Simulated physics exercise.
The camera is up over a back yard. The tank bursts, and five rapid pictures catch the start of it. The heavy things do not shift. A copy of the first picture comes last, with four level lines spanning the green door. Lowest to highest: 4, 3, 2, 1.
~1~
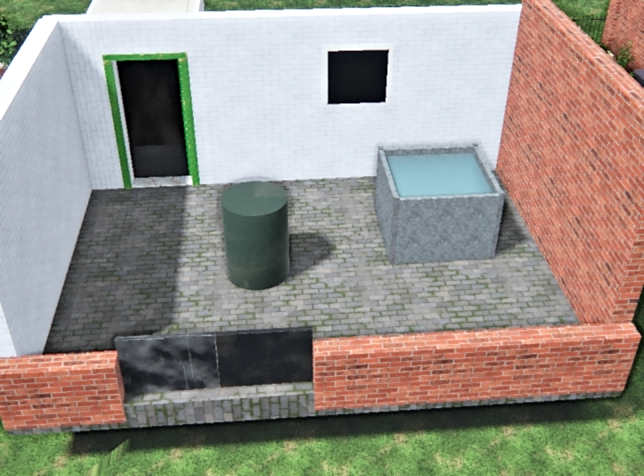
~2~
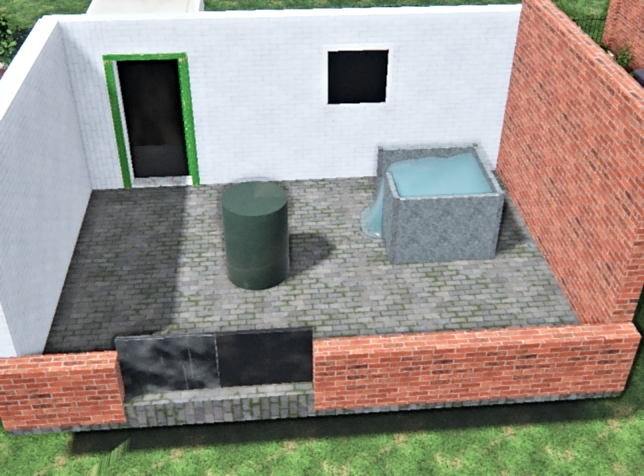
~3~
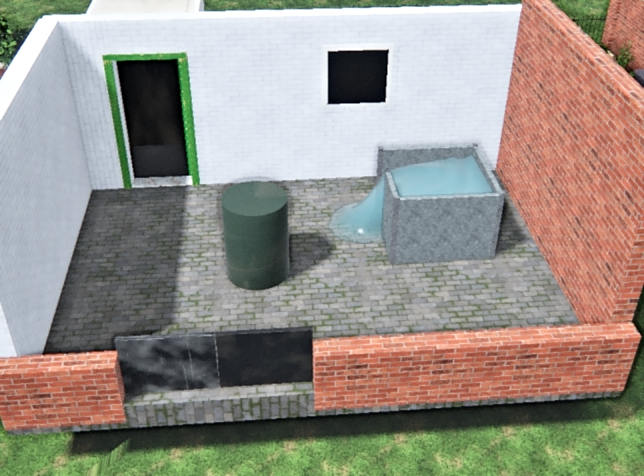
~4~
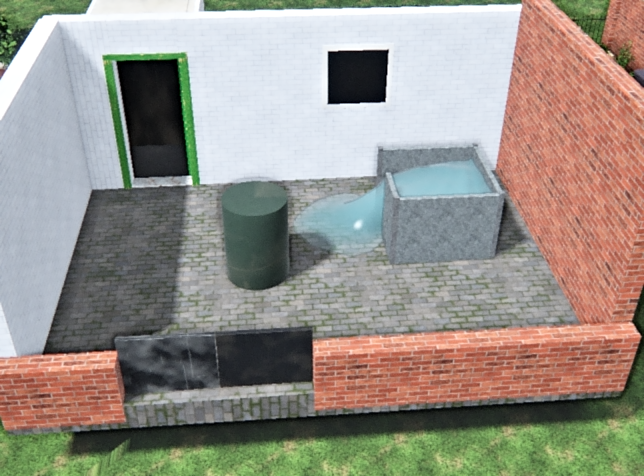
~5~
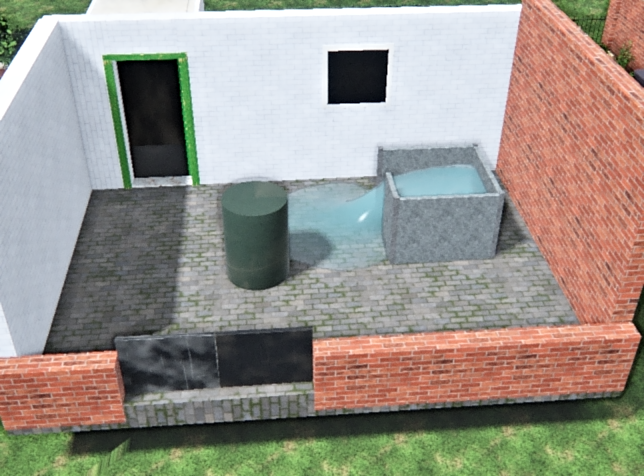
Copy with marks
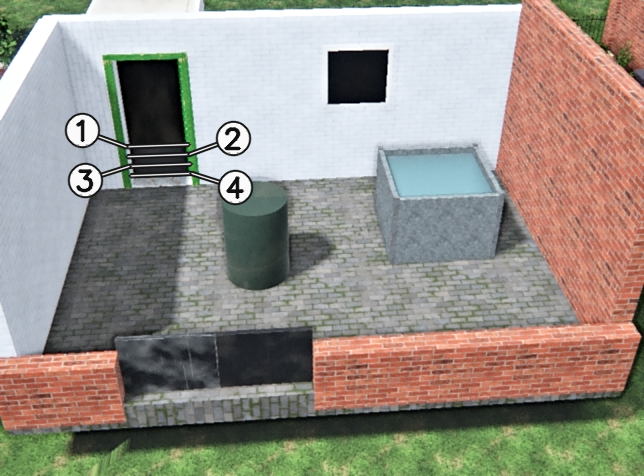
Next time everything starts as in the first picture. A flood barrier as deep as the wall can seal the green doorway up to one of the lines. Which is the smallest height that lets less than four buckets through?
Line 4 just does it.
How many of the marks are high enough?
All of them.
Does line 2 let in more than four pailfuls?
No, that is safe.
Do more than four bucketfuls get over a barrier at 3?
No.
On the marked copy, 1 at (157, 145); 2 at (158, 155); 3 at (160, 165); 4 at (161, 174); from the bottom up 4, 3, 2, 1.
With 1, nothing gets over.
With 2, nothing gets over.
With 3, nothing gets over.
With 4, a splash gets over, under a bucket.
